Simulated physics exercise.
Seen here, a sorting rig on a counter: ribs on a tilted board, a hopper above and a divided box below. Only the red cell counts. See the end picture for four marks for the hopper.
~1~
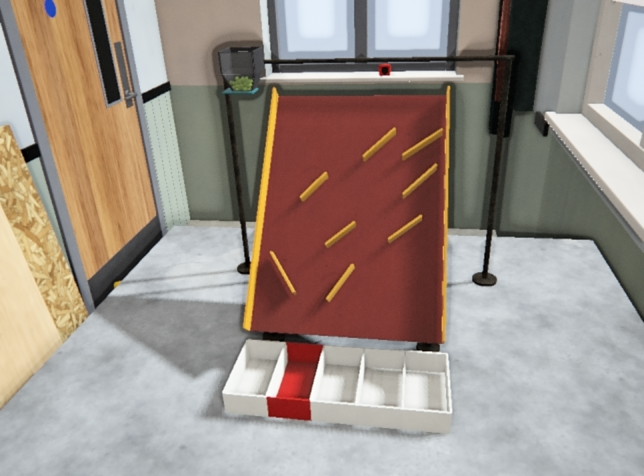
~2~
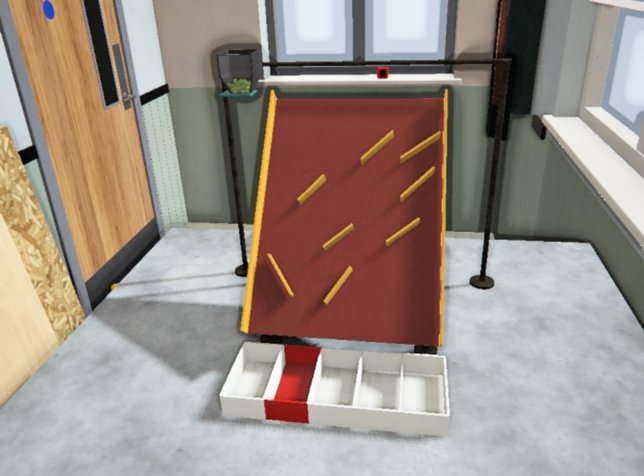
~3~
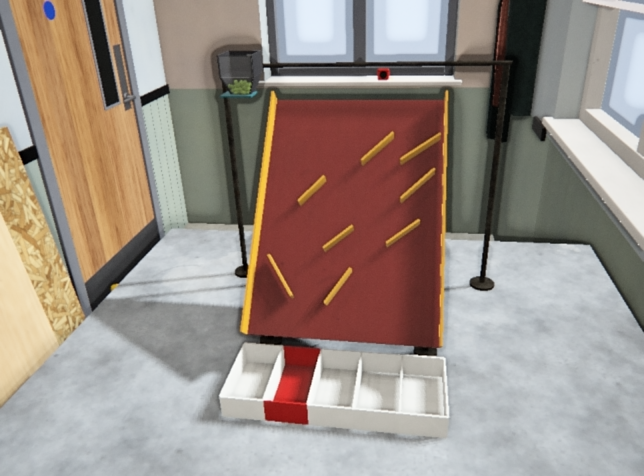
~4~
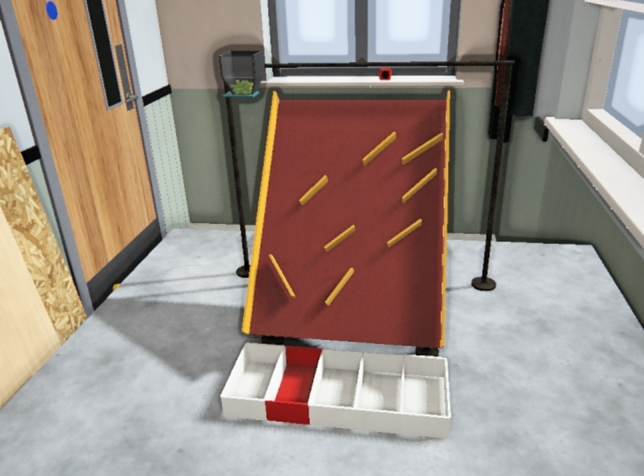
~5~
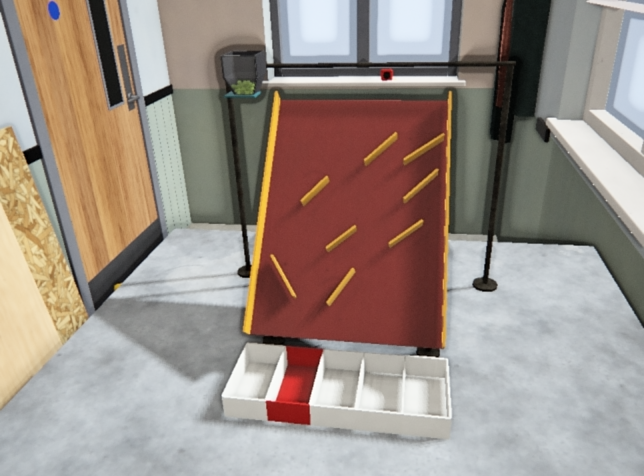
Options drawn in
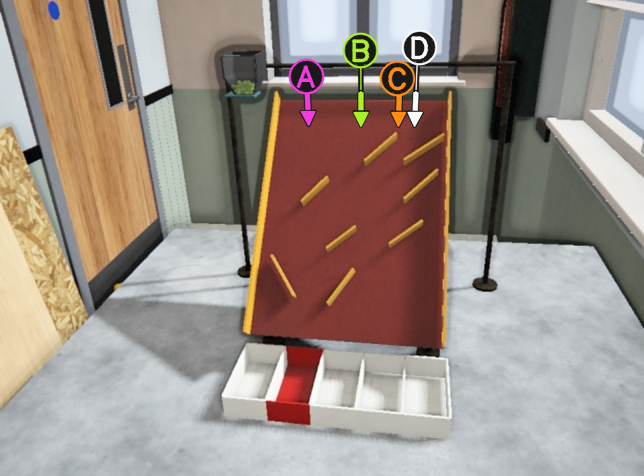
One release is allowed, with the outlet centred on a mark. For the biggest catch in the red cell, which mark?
The answer is mark B.
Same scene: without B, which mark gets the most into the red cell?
Mark C.
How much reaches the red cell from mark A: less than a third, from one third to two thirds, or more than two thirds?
It is less than a third.
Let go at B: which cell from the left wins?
It is the second one.
On the marked copy, mark A meets the board at (308, 120); mark B meets the board at (360, 120); mark C meets the board at (398, 121); mark D meets the board at (414, 121).
For mark A, about a quarter in the red cell, most in other cells.
For mark B, most in the red cell, about a quarter in other cells.
For mark C, about a third in the red cell, about two thirds in other cells, a stray few outside the box.
For mark D, a small part in the red cell, most in other cells, a small part outside the box.
